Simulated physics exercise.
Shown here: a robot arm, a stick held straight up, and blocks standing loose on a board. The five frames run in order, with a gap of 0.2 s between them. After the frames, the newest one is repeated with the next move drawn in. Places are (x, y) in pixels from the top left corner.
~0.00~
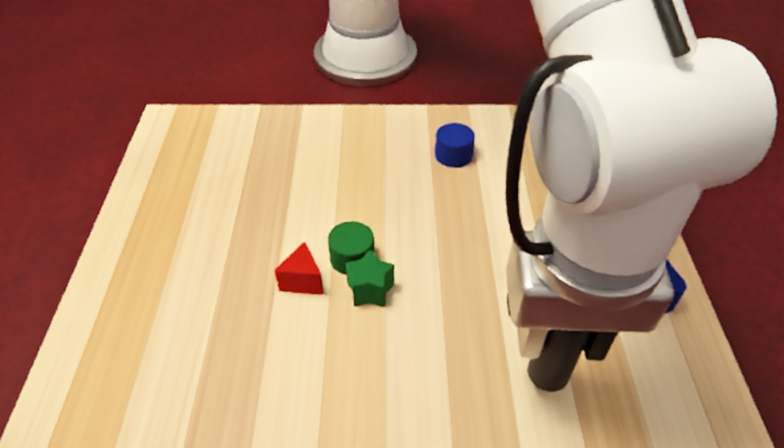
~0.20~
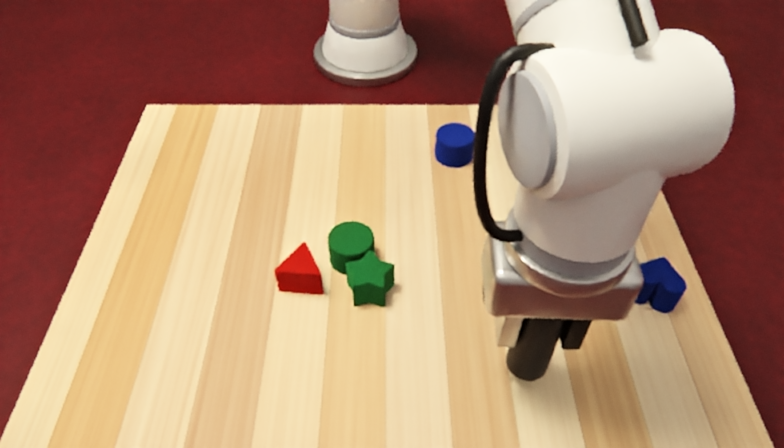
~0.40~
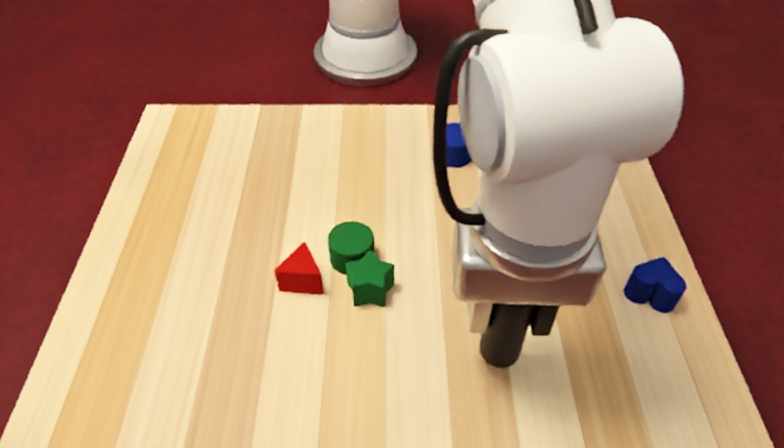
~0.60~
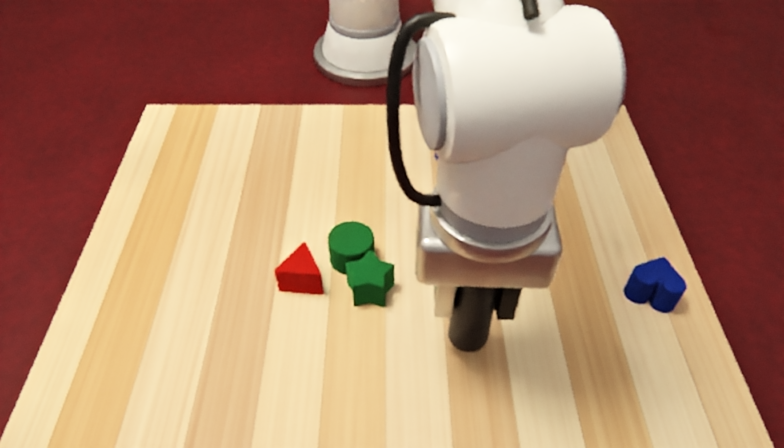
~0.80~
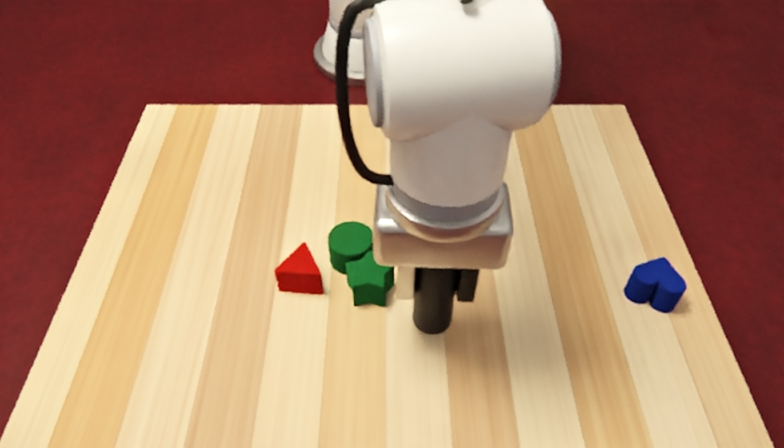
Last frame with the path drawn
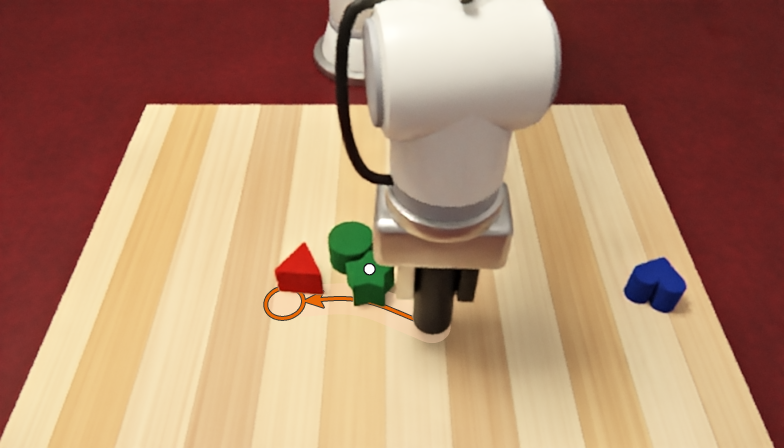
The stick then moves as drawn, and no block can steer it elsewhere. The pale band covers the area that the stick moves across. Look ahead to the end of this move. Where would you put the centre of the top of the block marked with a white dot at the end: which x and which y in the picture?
By then it is at (316, 250).
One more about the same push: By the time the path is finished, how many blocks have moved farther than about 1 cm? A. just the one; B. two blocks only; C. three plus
C (three plus)
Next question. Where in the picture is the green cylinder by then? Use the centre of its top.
Around pixel (340, 221).
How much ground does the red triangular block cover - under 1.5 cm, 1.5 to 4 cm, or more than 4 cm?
Medium: 1.5 to 4 cm.
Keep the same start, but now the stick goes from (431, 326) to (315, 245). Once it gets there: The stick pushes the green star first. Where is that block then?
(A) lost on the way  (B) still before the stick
Choice B: Still before the stick.
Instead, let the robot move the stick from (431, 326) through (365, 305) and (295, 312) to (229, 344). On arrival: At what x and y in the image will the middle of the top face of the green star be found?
Its top centre is at about (323, 255).
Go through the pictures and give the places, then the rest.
The first frame shows tip of the stick at (548, 373), middles of tops, red triangular block at (300, 261), green cylinder at (351, 237), green star at (370, 269).
The second frame shows stick at (526, 363), nothing pushed.
The third frame shows stick at (499, 350), nothing pushed.
The fourth frame shows stick at (468, 335), nothing pushed.
The fifth frame shows stick at (432, 318), red triangular block at (300, 261), green cylinder at (351, 237), green star at (370, 269).
The line goes from (431, 326) via (384, 307) and (335, 299), ending at (285, 303); the dot is on the green star.
The first path, step by step. One third of the way, stick at (383, 298); green cylinder at (349, 233); green star at (357, 265), turned 25° clockwise.
Two thirds of the way, stick at (333, 291); red triangular block at (288, 260); green cylinder at (340, 221); green star at (324, 250), turned 55° clockwise.
At the end, stick at (283, 295); red triangular block at (266, 253), turned 50° clockwise; green cylinder at (340, 221); green star at (316, 250), turned 75° clockwise.
